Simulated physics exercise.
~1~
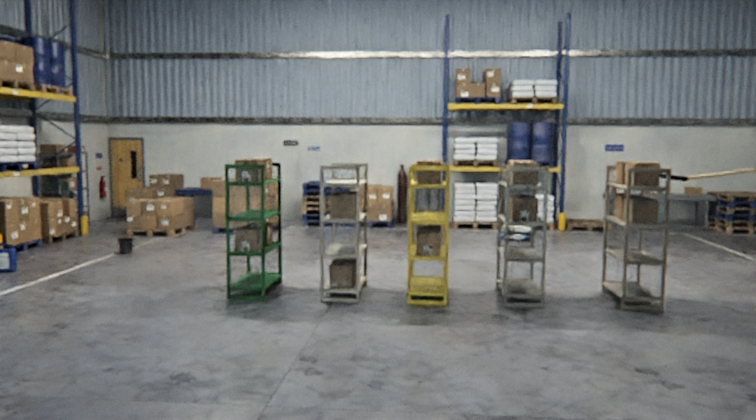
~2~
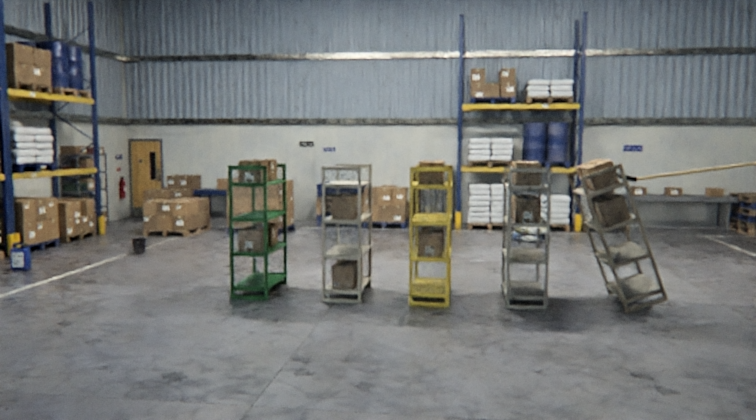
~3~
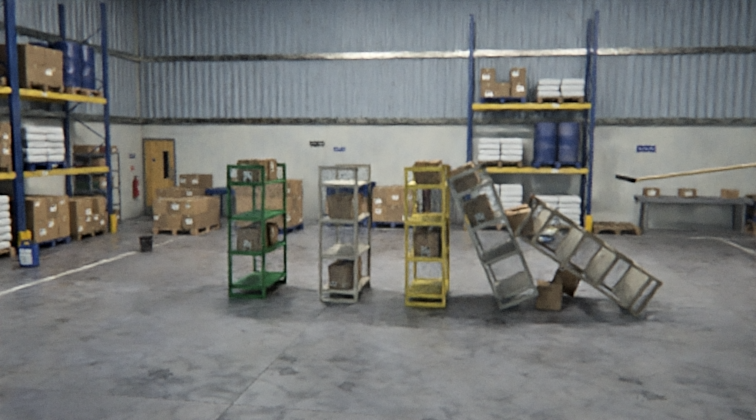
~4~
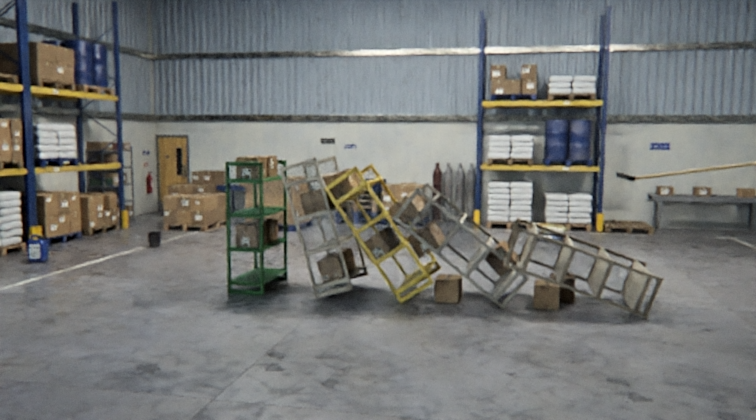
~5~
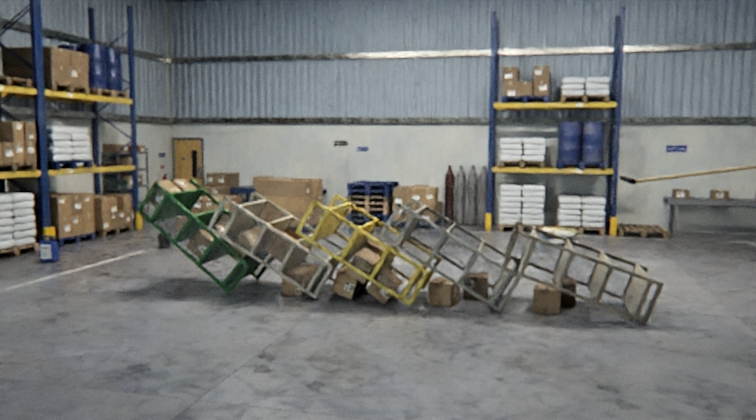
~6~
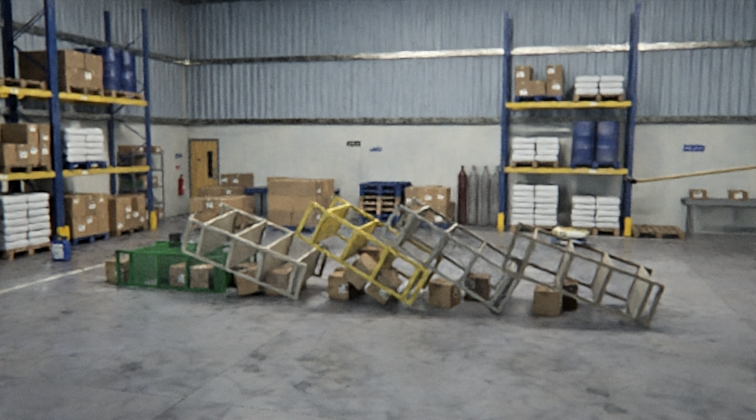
A long pole reaches in from the right of a warehouse, seen from the front by a slowly drifting camera, toward five open shelving racks loaded with cartons. A green rack stands at the left, a yellow one in the middle, and grey ones between and beyond them. The pole tips the rightmost grey rack leftward into its neighbour, and cartons spill onto the floor. That neighbour knocks the yellow rack over, which topples the pale grey one into the green. The green rack ends flat on the floor, the others lie slanted in an overlapping row, and none stands.
